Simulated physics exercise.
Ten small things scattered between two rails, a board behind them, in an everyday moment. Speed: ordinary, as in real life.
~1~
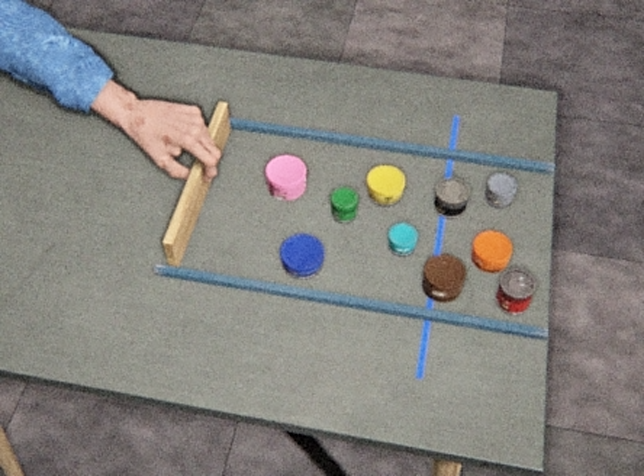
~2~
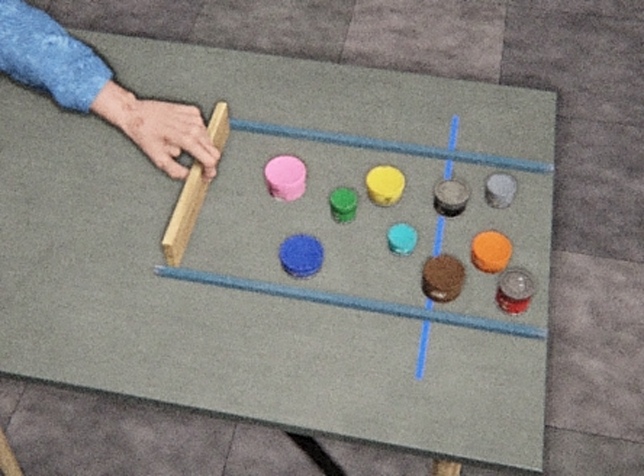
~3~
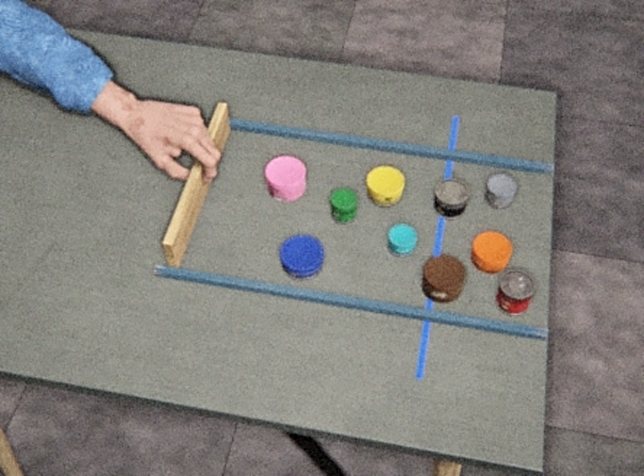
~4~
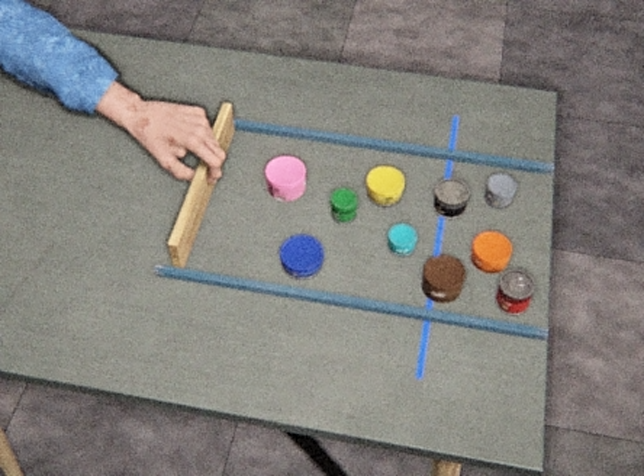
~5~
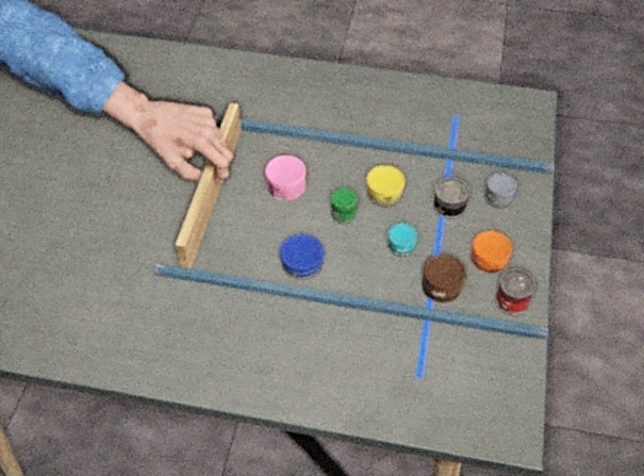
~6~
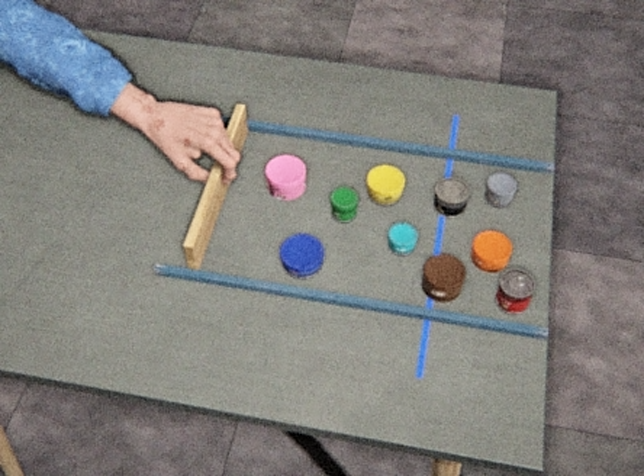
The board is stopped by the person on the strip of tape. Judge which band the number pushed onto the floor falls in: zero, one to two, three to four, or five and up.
After the sweep, the pieces gone from the top come to zero, as it turns out.
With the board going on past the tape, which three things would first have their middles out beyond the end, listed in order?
Order: Red tin, then grey tin, then brown tub.
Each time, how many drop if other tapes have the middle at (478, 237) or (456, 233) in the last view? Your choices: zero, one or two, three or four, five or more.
Taken in order, that's one to two and then none at all down.
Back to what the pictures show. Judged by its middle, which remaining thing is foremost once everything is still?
The answer: The red tin.
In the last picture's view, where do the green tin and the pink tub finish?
Final pixels, roughly: (454, 224) for the first, (465, 193) for the other.
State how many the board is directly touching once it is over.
The number is 4.
Soon after, none off yet; red tin at rest near (515, 292); grey tin at rest near (500, 190); orange tub at rest near (491, 252).
At rest, the number that fall off is zero.
